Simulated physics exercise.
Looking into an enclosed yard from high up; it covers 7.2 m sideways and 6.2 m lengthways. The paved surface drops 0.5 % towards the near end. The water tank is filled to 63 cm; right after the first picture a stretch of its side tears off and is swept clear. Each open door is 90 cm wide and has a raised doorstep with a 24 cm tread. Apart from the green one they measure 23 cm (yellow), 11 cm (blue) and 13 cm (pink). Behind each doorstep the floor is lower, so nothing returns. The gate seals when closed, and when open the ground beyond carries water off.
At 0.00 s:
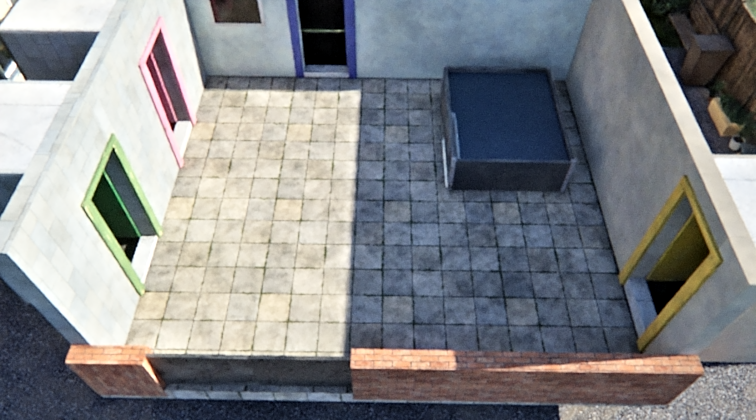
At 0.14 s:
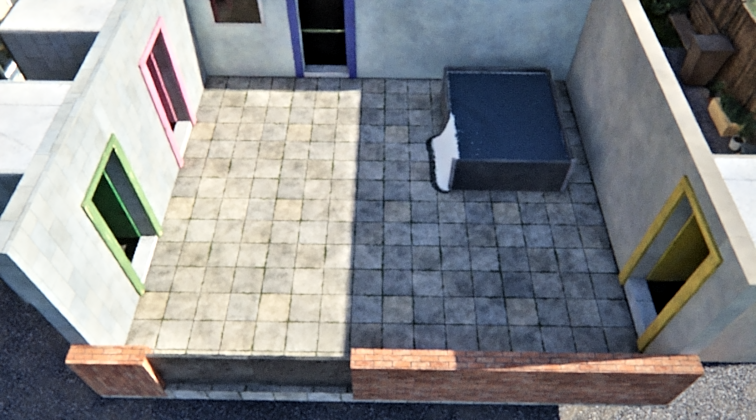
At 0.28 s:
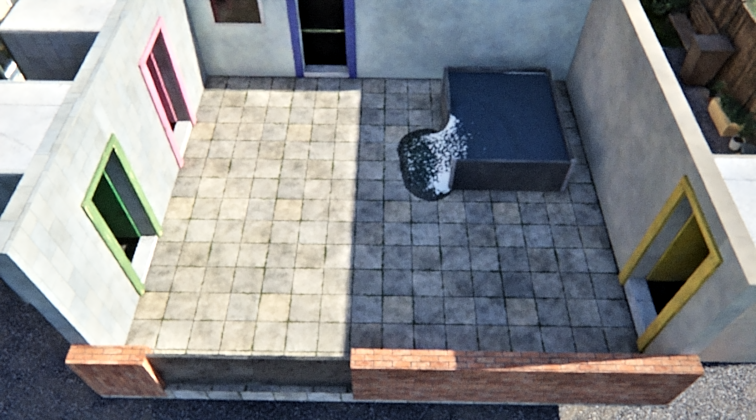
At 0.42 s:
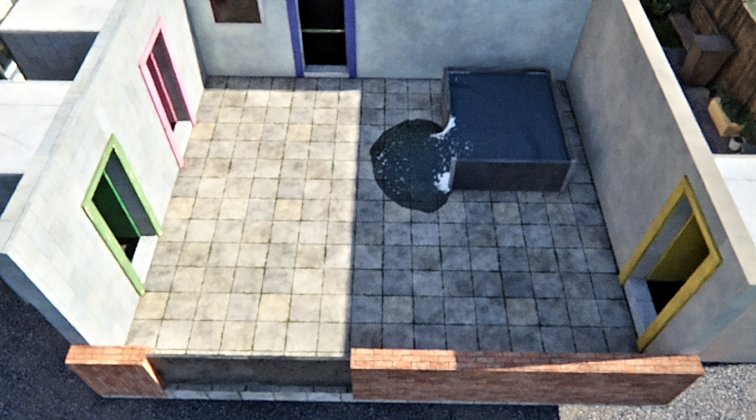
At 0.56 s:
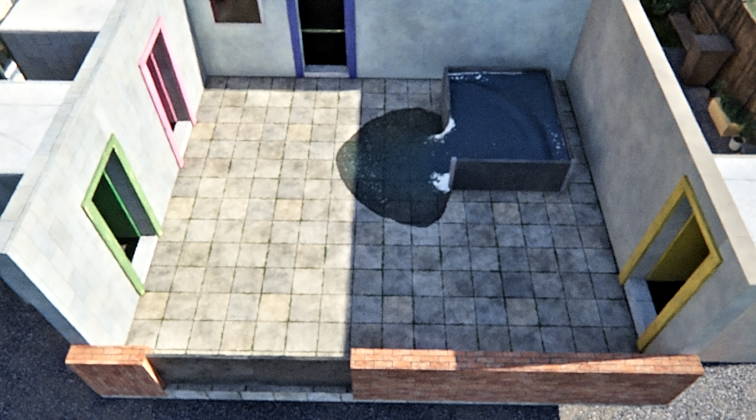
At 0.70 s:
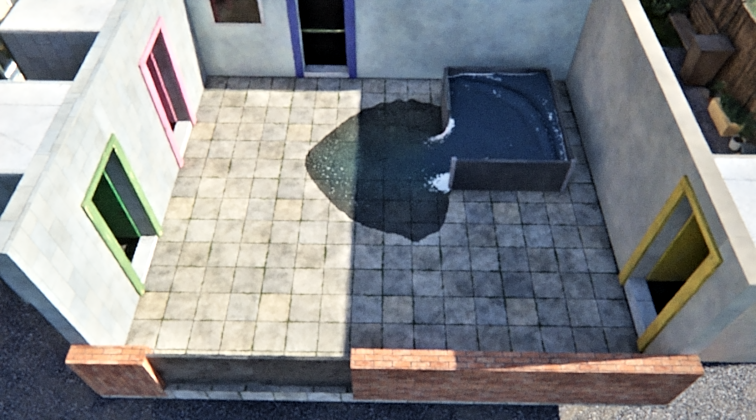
Water pouring from the left side of a dark tank in a walled yard, spreading leftward across shaded paving into the sunlit slabs.
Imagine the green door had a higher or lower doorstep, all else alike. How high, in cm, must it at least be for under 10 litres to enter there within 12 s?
About 14.5 cm.
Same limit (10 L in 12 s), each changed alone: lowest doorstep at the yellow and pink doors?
Roughly 6.5 cm at yellow and 17 cm at pink.
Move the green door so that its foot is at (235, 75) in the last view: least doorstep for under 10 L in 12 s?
About 15 cm.
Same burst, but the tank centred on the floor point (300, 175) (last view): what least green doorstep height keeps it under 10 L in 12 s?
Then roughly 26 cm.
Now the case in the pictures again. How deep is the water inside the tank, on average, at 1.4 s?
About 44 cm.
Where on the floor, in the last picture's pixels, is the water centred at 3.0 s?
Near (377, 165).
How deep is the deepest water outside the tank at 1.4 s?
About 34 cm.
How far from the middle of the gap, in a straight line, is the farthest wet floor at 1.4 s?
Some 4.8 m out.
After 1.4 s water covers 35 % of the floor, deepest (34 cm) near (438, 175); it has not reached the green door.
After 3.0 s water covers 60 % of the floor, deepest (36 cm) near (118, 371); 16 cm at the green door, 27 litres in over its 7 cm doorstep.
After 12.0 s water covers 100 % of the floor, deepest (11 cm) near (625, 380); 8 cm at the green door, 102 litres in over its 7 cm doorstep.
At the green door as built, the water arrived by 2.1 s and peaked near 17 cm at 2.6 s.
Run again over the same 12 s with other heights there, 29 litres in over 11.5 cm, 1 litre over 18 cm. The limit of 10 litres is kept from about 14.5 cm up.
